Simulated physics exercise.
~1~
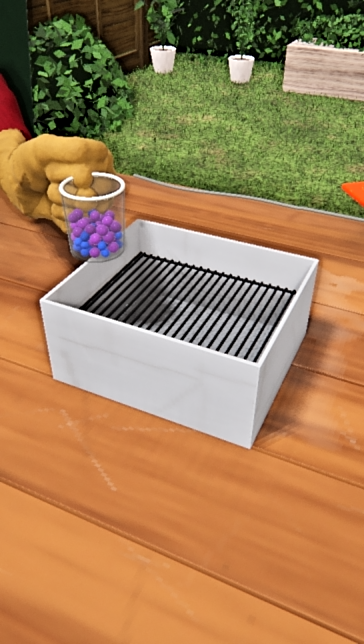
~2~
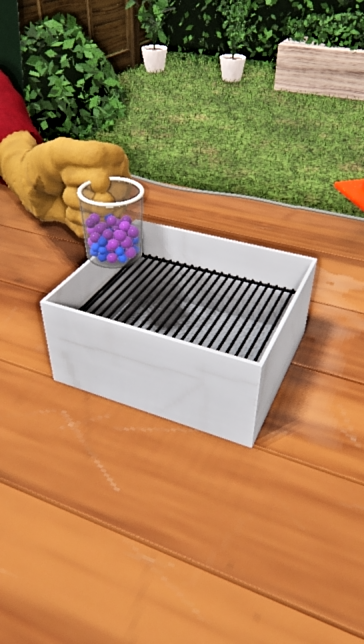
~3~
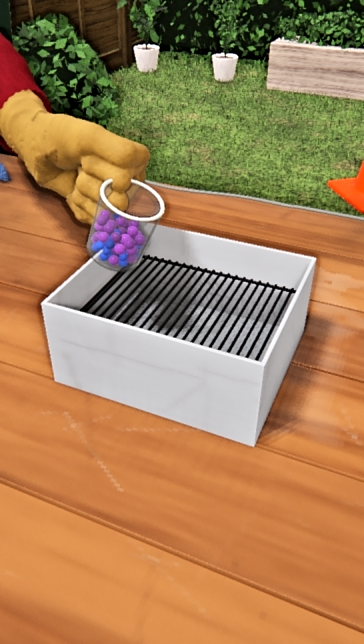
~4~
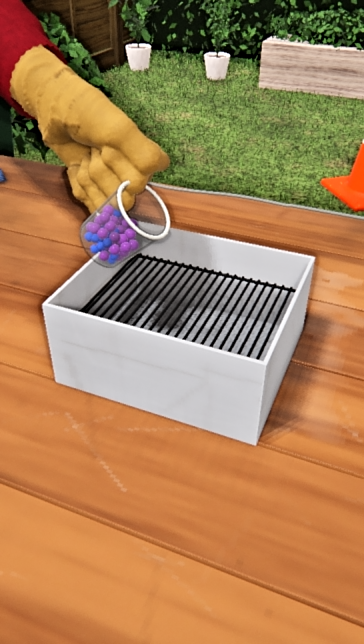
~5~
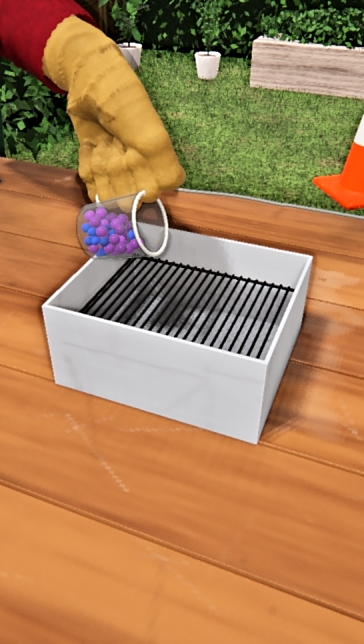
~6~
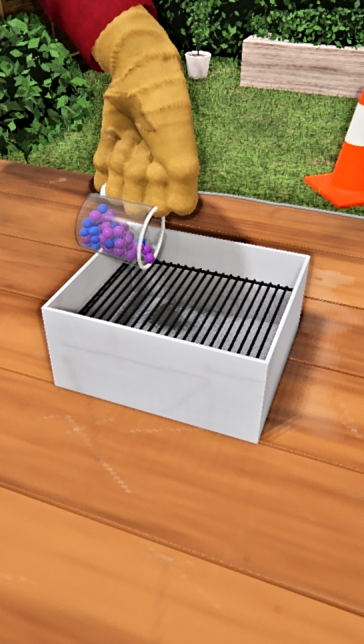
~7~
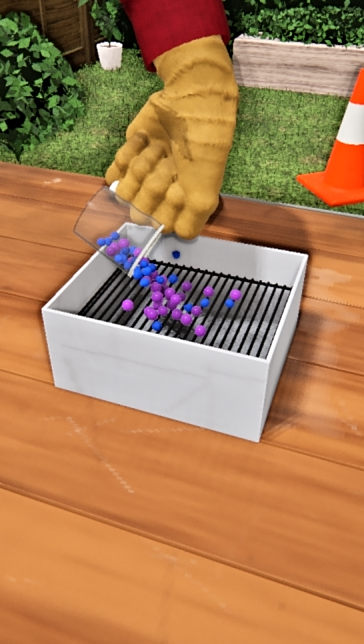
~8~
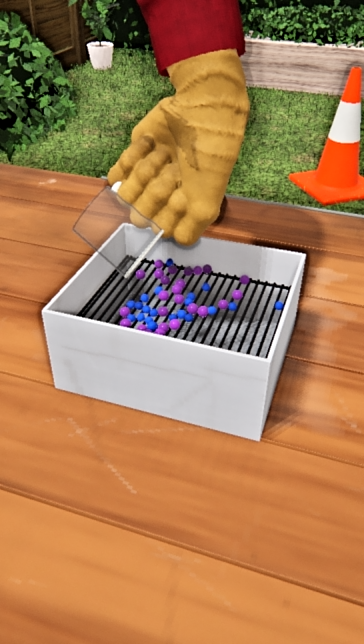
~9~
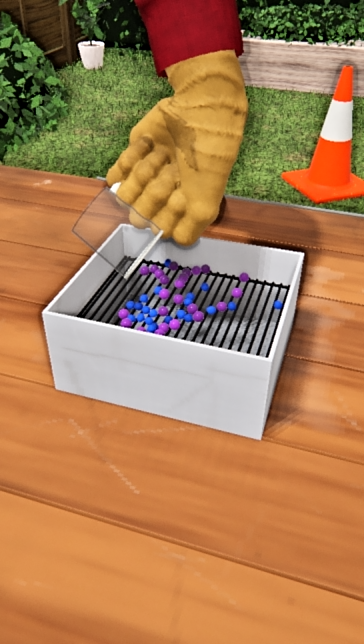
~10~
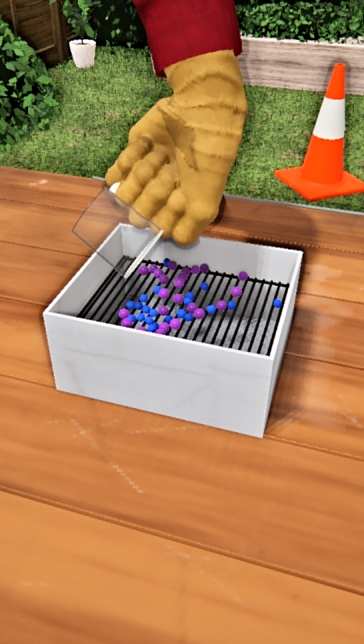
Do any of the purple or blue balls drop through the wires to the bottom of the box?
No, the purple balls and the blue balls all stay on top of the wires.
